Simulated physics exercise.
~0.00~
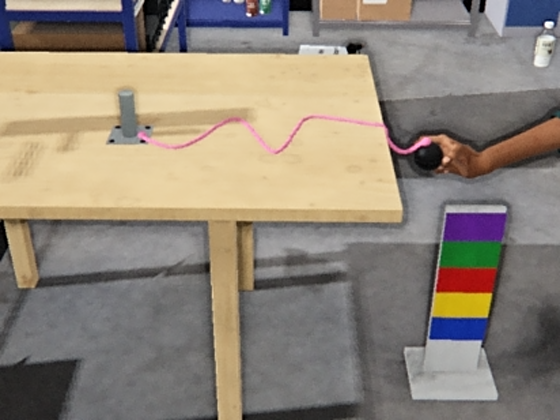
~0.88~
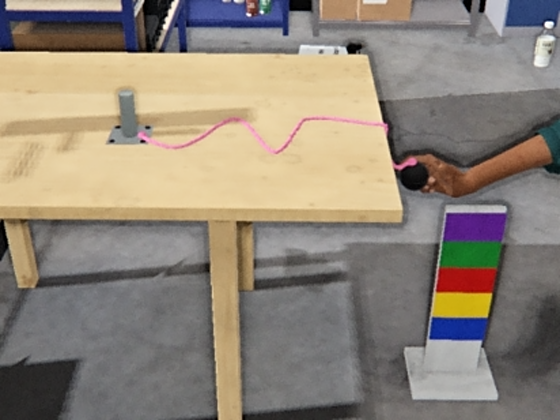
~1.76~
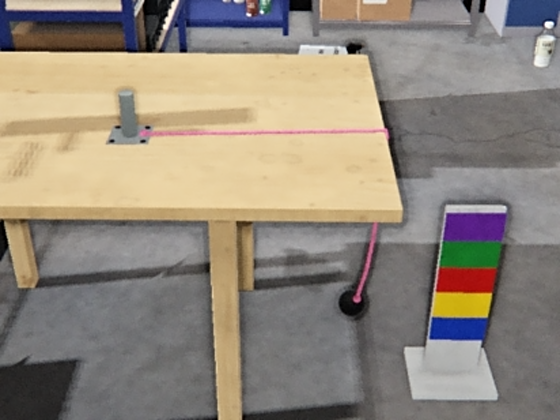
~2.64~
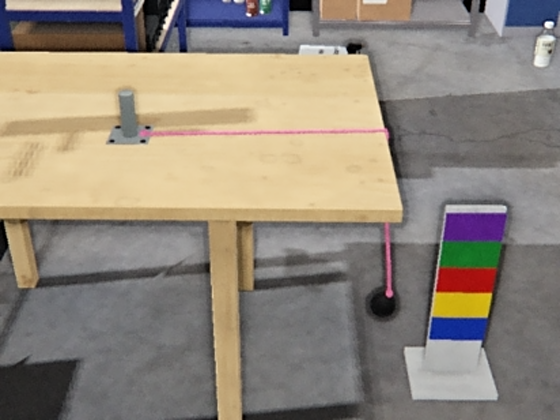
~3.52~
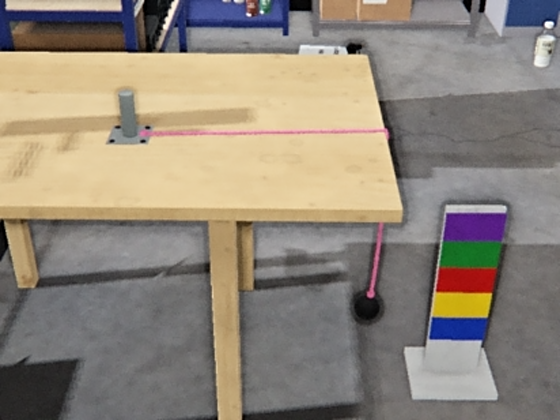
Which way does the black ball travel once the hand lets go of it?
The black ball moves down, dropping below the table's edge until it hangs from the pink cord.
